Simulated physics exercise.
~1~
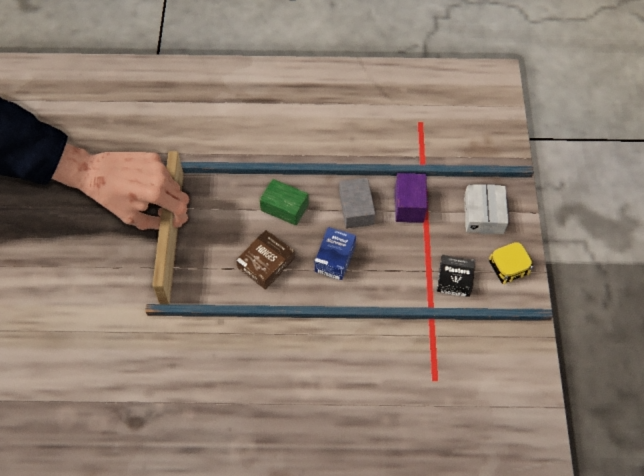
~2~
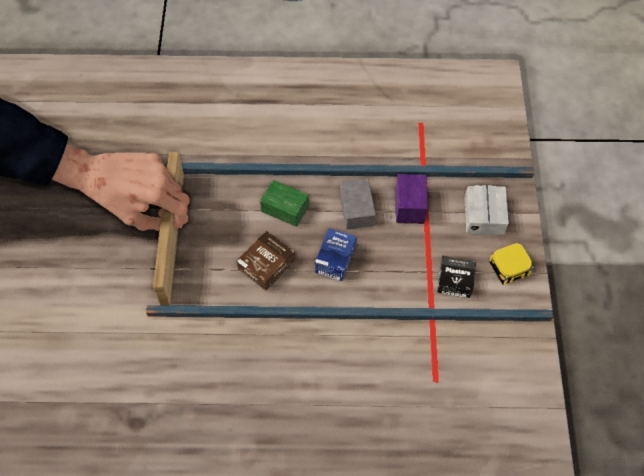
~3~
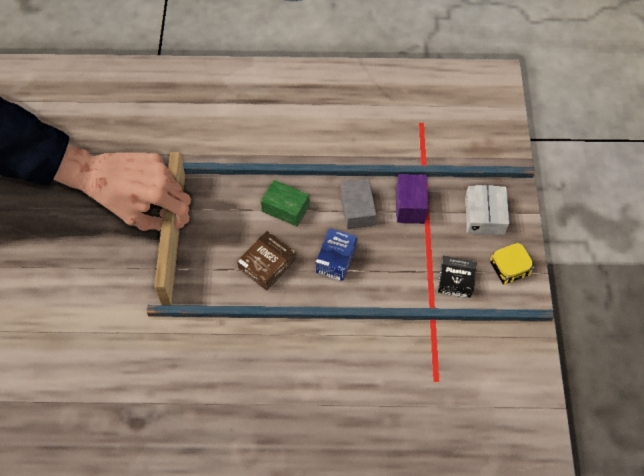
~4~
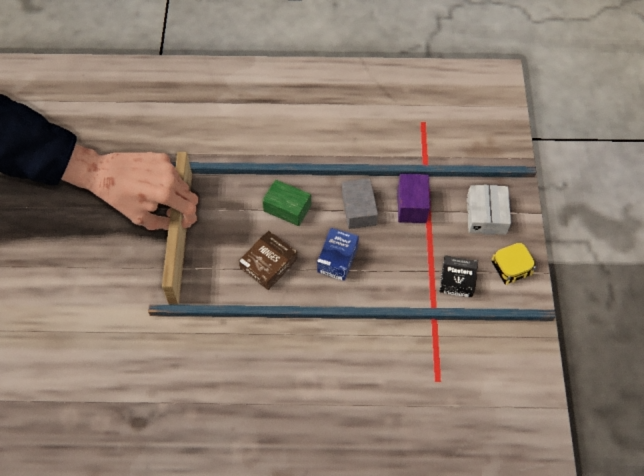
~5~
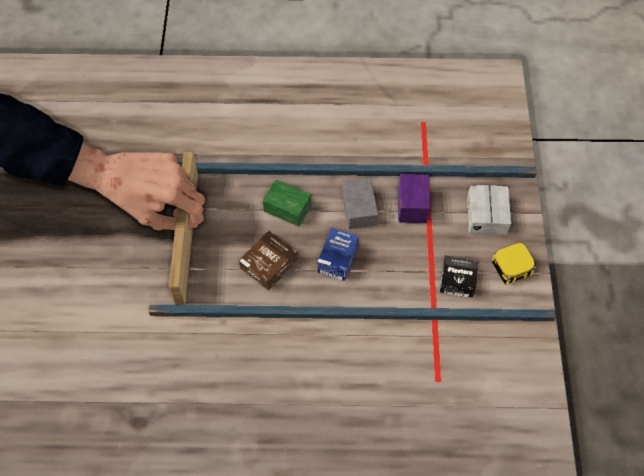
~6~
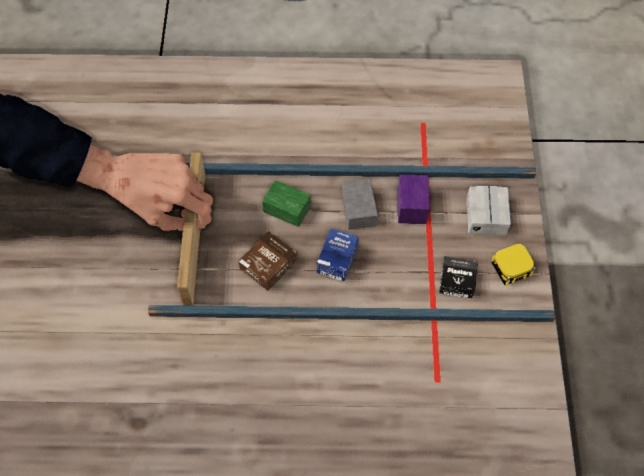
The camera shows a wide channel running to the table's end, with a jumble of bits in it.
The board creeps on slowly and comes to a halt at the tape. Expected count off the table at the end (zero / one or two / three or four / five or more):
Tally: One to two.
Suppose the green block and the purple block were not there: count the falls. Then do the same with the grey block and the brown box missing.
0 for the first case, 0 for the second.
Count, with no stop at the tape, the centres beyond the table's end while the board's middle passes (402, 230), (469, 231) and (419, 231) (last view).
0; 3; 0.
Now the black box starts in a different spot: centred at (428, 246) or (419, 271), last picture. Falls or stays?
In turn it does not fall; survives.
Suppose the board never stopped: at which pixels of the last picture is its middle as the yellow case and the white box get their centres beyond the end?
The middle is at (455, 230) when it's the yellow case, and at (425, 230) when it's the white box.
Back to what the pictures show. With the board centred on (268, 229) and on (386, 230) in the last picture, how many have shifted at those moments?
The count reaches 2 first and 7 second.
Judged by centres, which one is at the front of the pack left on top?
It's the yellow case.
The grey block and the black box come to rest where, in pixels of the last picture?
Grey block at (484, 203), black box at (513, 288).
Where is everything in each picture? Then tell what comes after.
Yellow case (511, 263); white box (486, 209); black box (456, 276); board (169, 227); tape (427, 241), in the first frame.
White box (486, 210); grey block (357, 204), in the second frame.
Black box (457, 277); blue box (336, 254), in the third frame.
Yellow case (513, 264); green block (287, 203), in the fourth frame.
White box (489, 210); board (184, 227), in the fifth frame.
Yellow case (513, 265); white box (488, 211); black box (458, 277); board (192, 228); tape (430, 242), in the sixth frame.
A little later, none off yet; yellow case at rest near (513, 265); white box at rest near (488, 211); black box at rest near (458, 277).
Next, none off yet; yellow case moving near (519, 264); white box shifted about its own width near (515, 211); black box shifted about its own width near (485, 280).
When it is over, the number that fall off is one or two; down, white box.
